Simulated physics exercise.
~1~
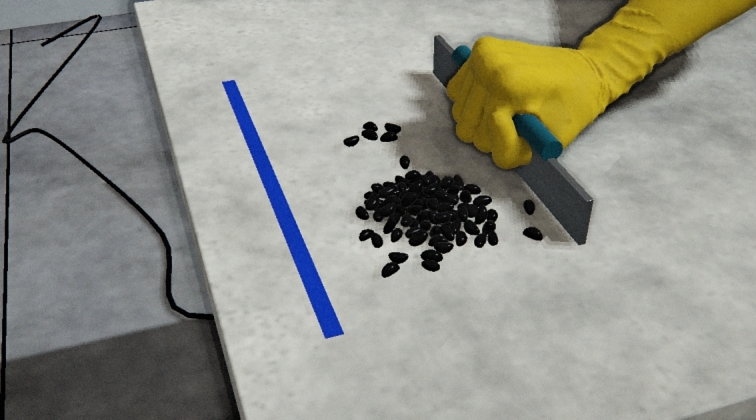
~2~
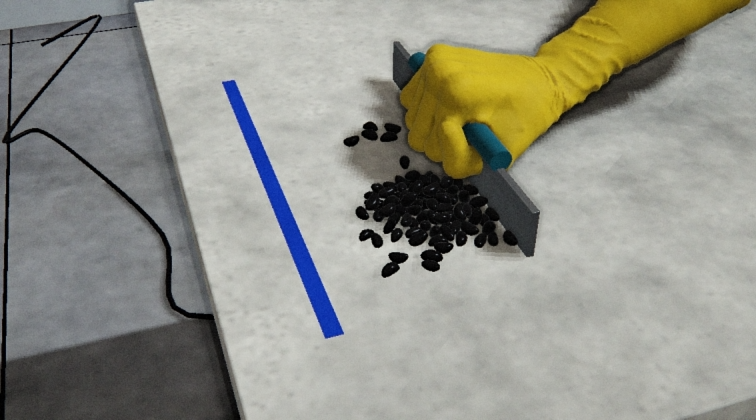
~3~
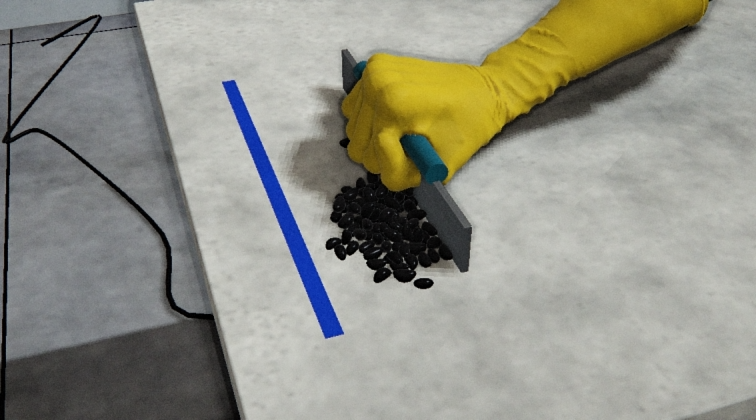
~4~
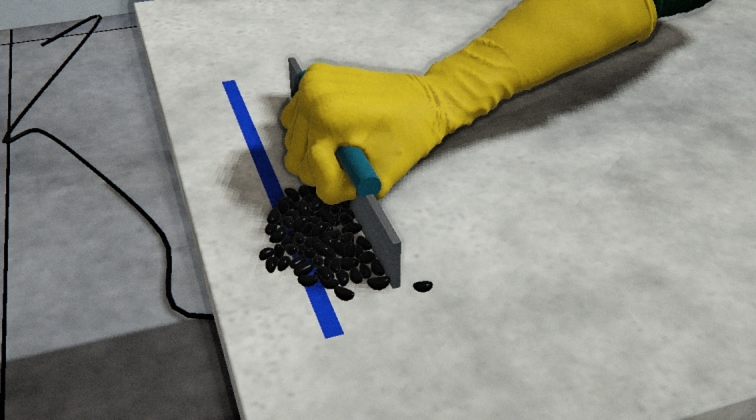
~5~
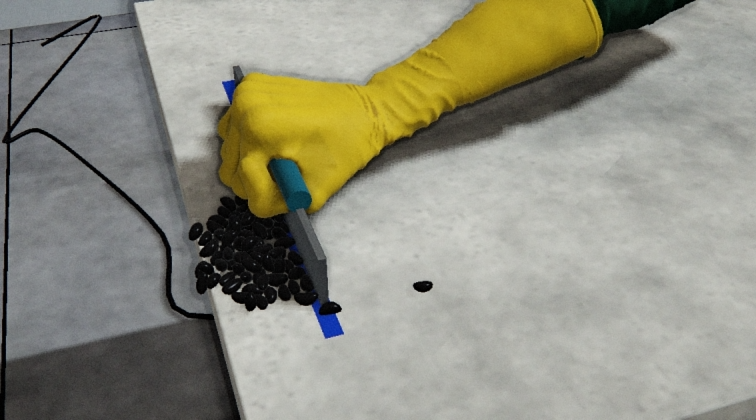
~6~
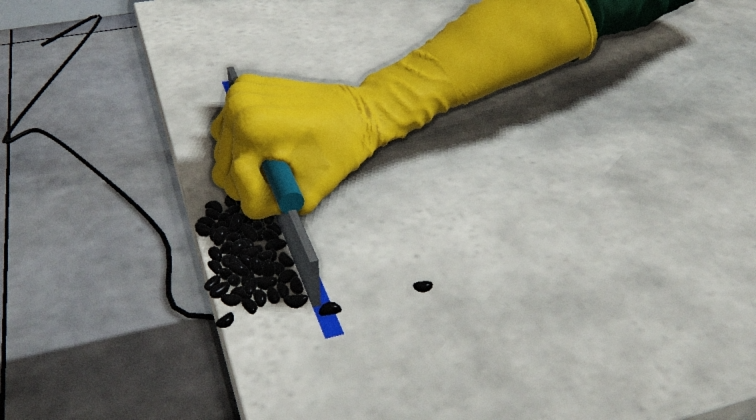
Yellow-gloved hand sweeping black beans leftward with a scraper, stopping at blue tape as a few slip over the table edge.
